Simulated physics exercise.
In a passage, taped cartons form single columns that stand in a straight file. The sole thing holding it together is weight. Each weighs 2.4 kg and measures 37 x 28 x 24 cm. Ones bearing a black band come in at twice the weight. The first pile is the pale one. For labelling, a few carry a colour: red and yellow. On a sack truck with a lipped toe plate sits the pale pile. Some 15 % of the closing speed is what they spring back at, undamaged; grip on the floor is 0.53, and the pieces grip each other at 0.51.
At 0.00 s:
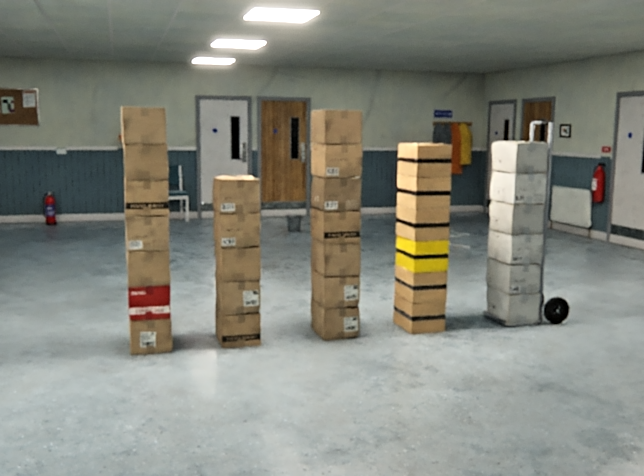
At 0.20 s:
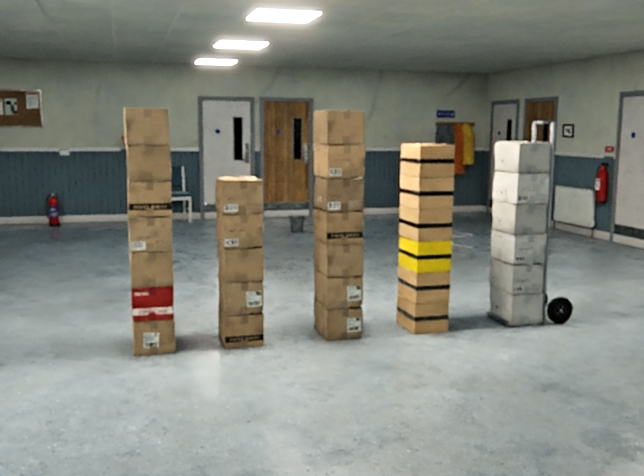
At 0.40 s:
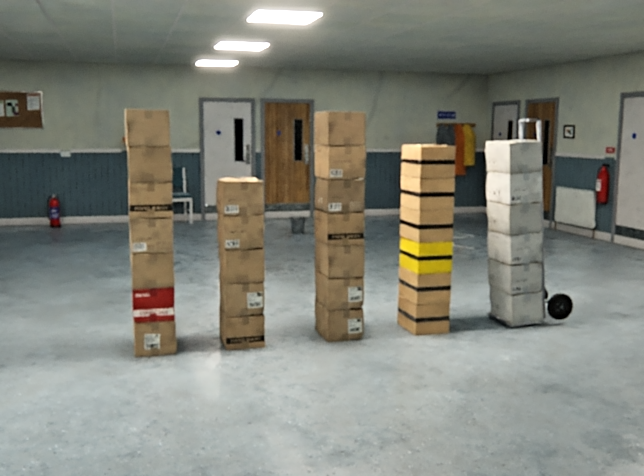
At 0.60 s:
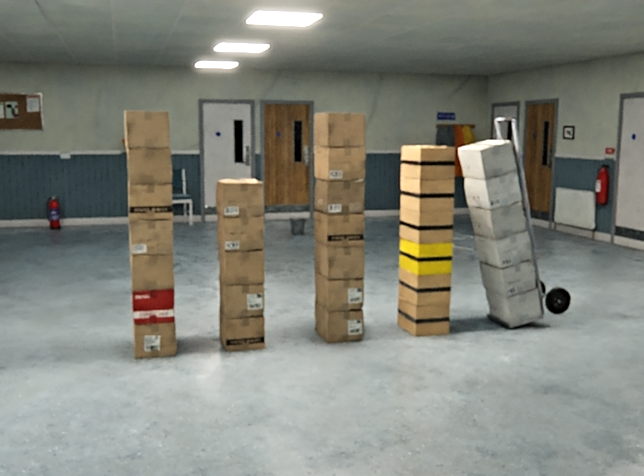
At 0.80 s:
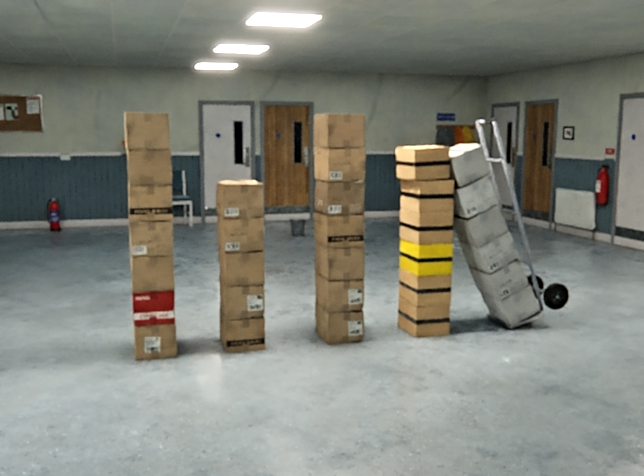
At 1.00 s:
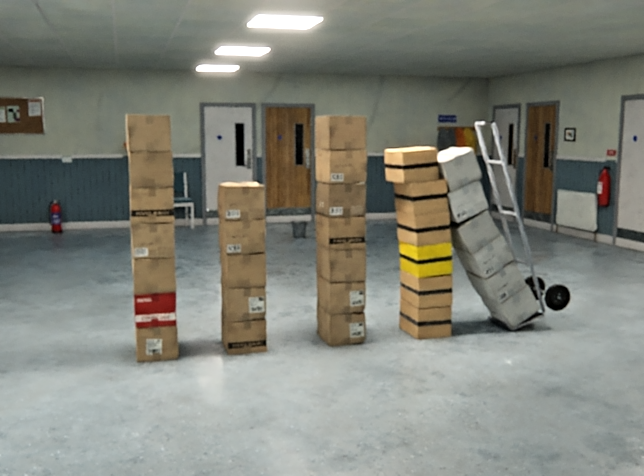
In a hall with a grey floor, five columns of boxes stood in a row until the pale one on the sack truck leaned left against its neighbour, nudging that column's upper boxes leftward.
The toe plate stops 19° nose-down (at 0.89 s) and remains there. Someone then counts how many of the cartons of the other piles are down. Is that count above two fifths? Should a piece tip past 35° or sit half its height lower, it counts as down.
Yes, it is above two fifths.
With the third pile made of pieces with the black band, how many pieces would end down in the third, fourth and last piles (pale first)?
Down by pile: Third 6, fourth 5, last 6.
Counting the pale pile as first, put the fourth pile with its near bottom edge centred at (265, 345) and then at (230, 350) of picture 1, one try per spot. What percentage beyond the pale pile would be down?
In order, 90 then 100 per cent.
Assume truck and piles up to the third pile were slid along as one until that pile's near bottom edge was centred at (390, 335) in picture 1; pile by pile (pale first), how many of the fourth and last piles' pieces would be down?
Counts down: Fourth 5; last 6.
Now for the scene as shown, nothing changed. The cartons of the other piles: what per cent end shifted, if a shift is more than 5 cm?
Result: 95 per cent.
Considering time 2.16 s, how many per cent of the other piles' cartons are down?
20 %.
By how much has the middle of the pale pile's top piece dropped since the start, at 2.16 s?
Some 50 centimetres.
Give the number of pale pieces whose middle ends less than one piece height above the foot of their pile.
2 of them.
By 2.16 s, 6 of the pale pile down; 5 of the 25 other cartons down; yellow carton tilted 53°, 12 cm lower.
By 3.02 s, 6 of the pale pile down; 24 of the 25 other cartons down; red carton tilted 42°; yellow carton 48 cm lower.
When it is over (4.9 s), 6 of the pale pile down; 24 of the 25 other cartons down; red carton on its side; yellow carton 48 cm lower. That is 96 per cent. In pixels of the last frame, middles, red carton near (72, 340), yellow carton near (377, 321).
